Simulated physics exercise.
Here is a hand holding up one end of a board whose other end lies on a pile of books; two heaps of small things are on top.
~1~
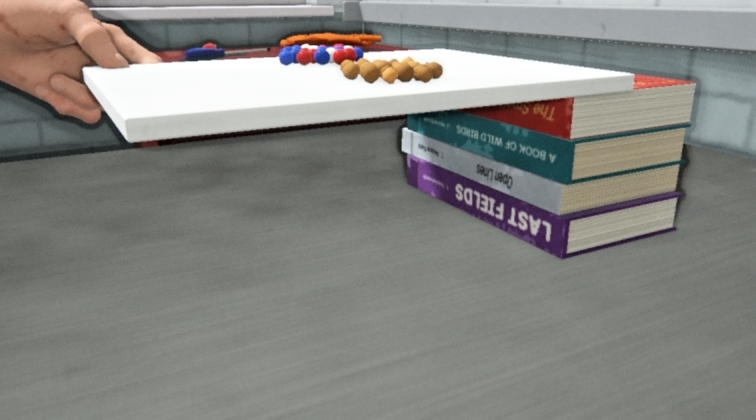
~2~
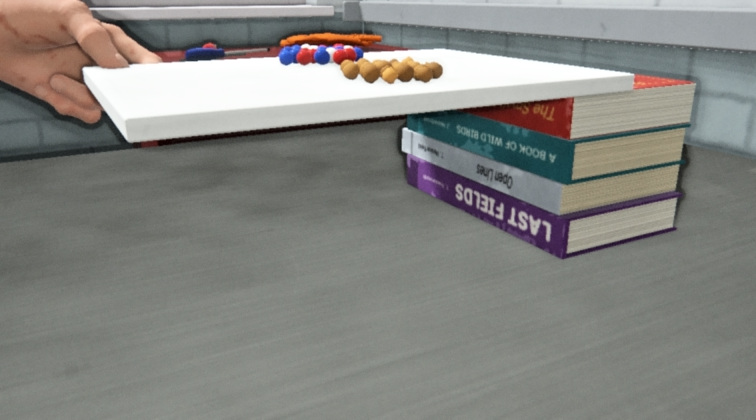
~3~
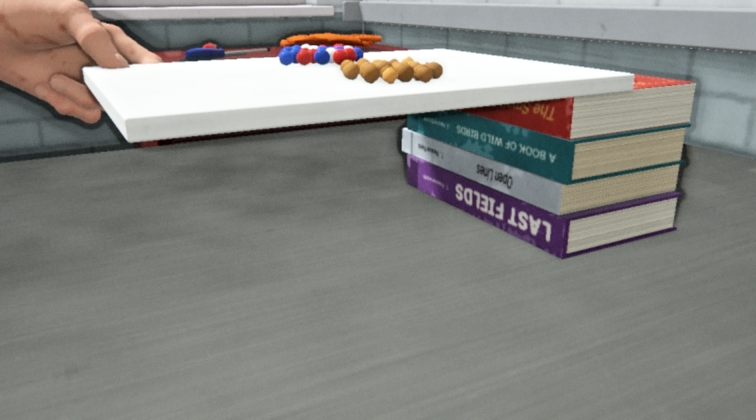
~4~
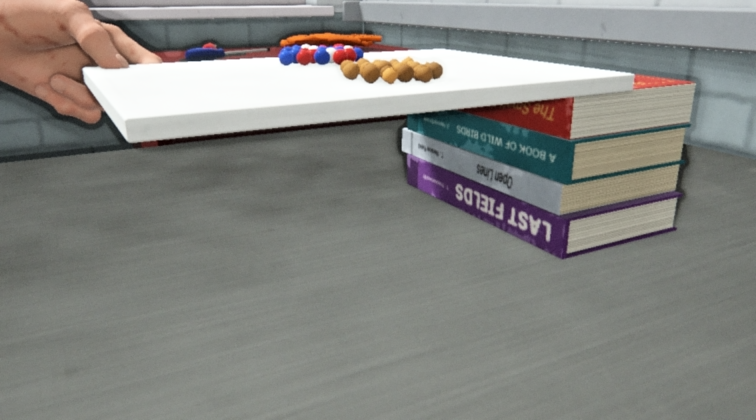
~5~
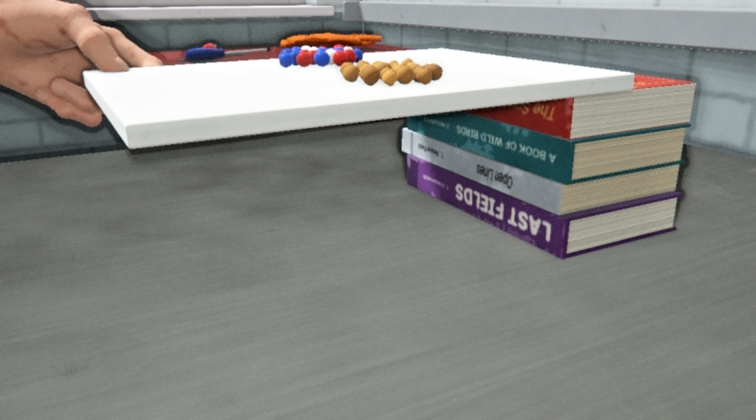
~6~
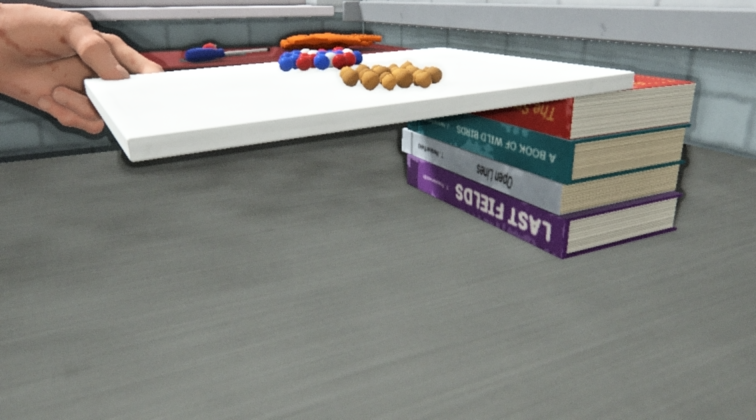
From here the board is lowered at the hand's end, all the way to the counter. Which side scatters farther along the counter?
The longer run belongs to the far portion.
Then, 0.25 s past the last view, board sloping at 9°; near portion all still on the board; far portion all still on the board.
Then, 0.58 s past the last view, board sloping at 21°; near portion all still on the board; far portion all still on the board.
Then, 0.92 s past the last view, board resting at 25°; near portion mostly at the foot of the board; far portion mostly up to a board's length out.
Finally, board resting at 25°; near portion mostly less than half a board's length out; far portion mostly more than two board lengths out, about two thirds gone off the counter; the far portion has gone farther.
